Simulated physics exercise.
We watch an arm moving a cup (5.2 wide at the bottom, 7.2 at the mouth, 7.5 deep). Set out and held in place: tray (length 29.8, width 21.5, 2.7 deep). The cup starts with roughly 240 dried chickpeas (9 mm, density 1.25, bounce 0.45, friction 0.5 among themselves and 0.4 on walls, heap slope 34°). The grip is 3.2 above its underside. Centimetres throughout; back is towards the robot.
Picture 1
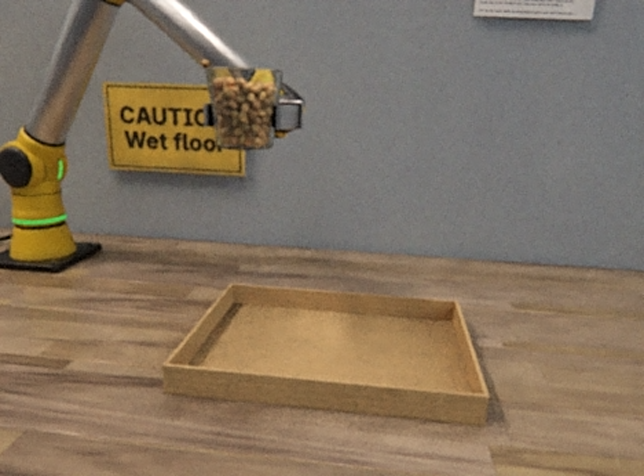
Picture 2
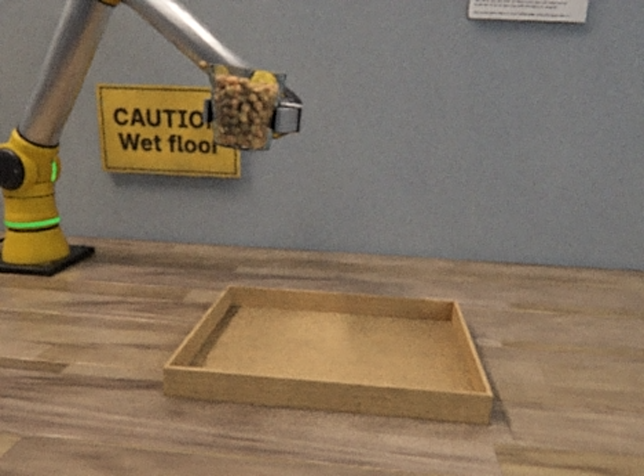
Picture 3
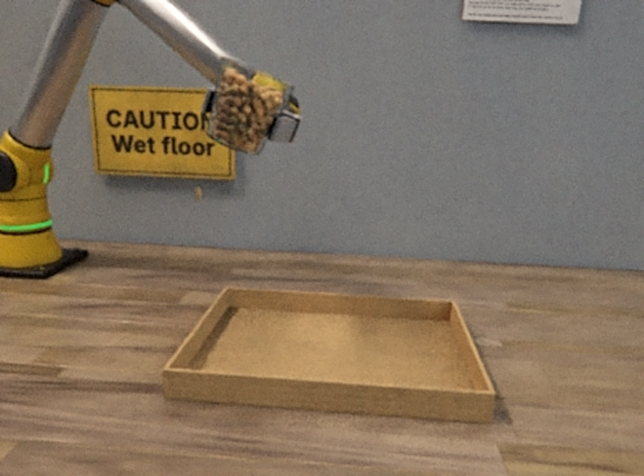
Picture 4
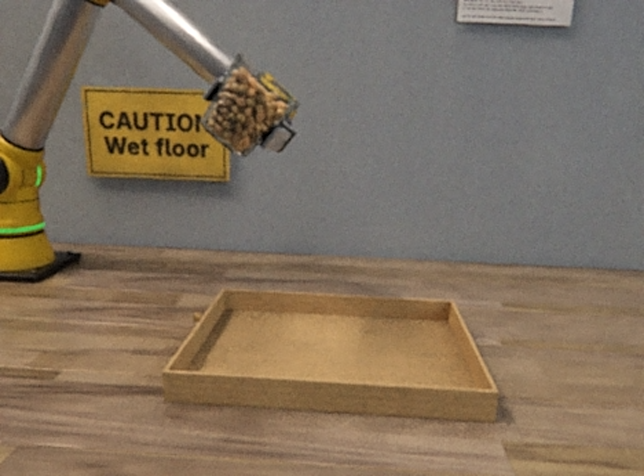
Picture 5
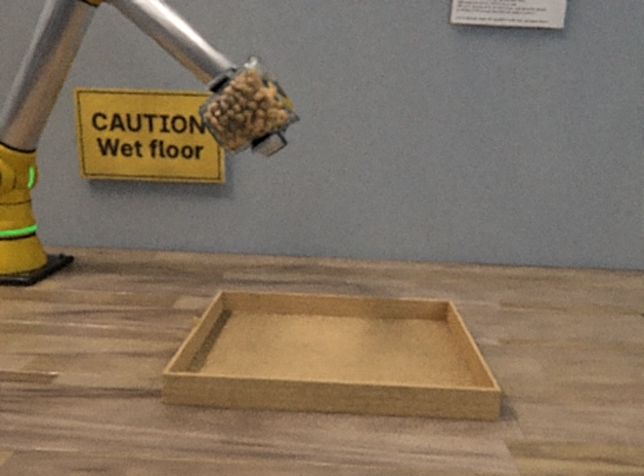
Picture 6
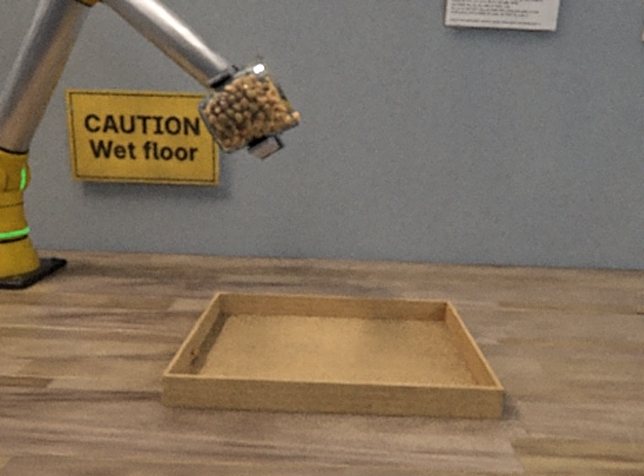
On a wooden surface by a wet floor sign, a robot arm tilting a clear cup of chickpeas above an open tray.
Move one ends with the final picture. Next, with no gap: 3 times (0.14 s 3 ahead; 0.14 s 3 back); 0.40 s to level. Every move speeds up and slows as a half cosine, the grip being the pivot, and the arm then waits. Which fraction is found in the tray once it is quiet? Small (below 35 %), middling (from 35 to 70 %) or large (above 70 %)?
A small share, below 35 %, ends in the tray.
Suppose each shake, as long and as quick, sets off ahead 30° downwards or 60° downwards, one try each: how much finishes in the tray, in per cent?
About 5 and 0 per cent.
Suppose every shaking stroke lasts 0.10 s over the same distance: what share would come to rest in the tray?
In that case some 40 per cent.
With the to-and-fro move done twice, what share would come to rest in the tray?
It would be near 15 per cent.
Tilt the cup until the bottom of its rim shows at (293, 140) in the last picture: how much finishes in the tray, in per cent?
Some 70 per cent.
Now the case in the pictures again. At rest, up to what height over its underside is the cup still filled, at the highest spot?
Some 7.0 cm.
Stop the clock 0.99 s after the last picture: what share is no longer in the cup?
About 20 per cent by then.
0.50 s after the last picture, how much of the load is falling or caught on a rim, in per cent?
About 3 per cent.
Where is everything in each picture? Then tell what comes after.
The first frame shows cup middle at (245, 111), level; upper third of the load around (244, 94), from x 205 to 275, top at y 65; 243 in the cup.
The second frame shows cup middle at (245, 110), tilted 6° forward; upper third of the load around (243, 93), from x 205 to 275, top at y 65; 242 in the cup, 1 in flight or on a rim.
The third frame shows cup middle at (245, 110), tilted 20° forward; upper third of the load around (245, 95), from x 200 to 280, top at y 75; 242 in the cup, 1 in flight or on a rim.
The fourth frame shows cup middle at (246, 110), tilted 39° forward; upper third of the load around (245, 95), from x 200 to 280, top at y 70; 242 in the cup, 1 in the tray.
The fifth frame shows cup middle at (246, 111), tilted 53° forward; upper third of the load around (248, 96), from x 195 to 280, top at y 75; 242 in the cup, 1 in the tray.
The sixth frame shows cup middle at (245, 110), tilted 59° forward; upper third of the load around (247, 97), from x 195 to 295, top at y 80; 242 in the cup, 1 in the tray.
Then, 0.50 s later, tilted 59° forward, highest piece 28 above the table; 214 in the cup, 22 in the tray, 7 in flight or on a rim.
Then, 0.99 s later, tilted 40° forward, highest piece 28 above the table; 193 in the cup, 48 in the tray, 2 in flight or on a rim.
Then, 1.44 s later, level, highest piece 30 above the table; 192 in the cup, 51 in the tray.
Then, 2.49 s later, level, highest piece 30 above the table; 192 in the cup, 51 in the tray.
At rest, 192 in the cup, 51 in the tray. That is 21 % in the tray.
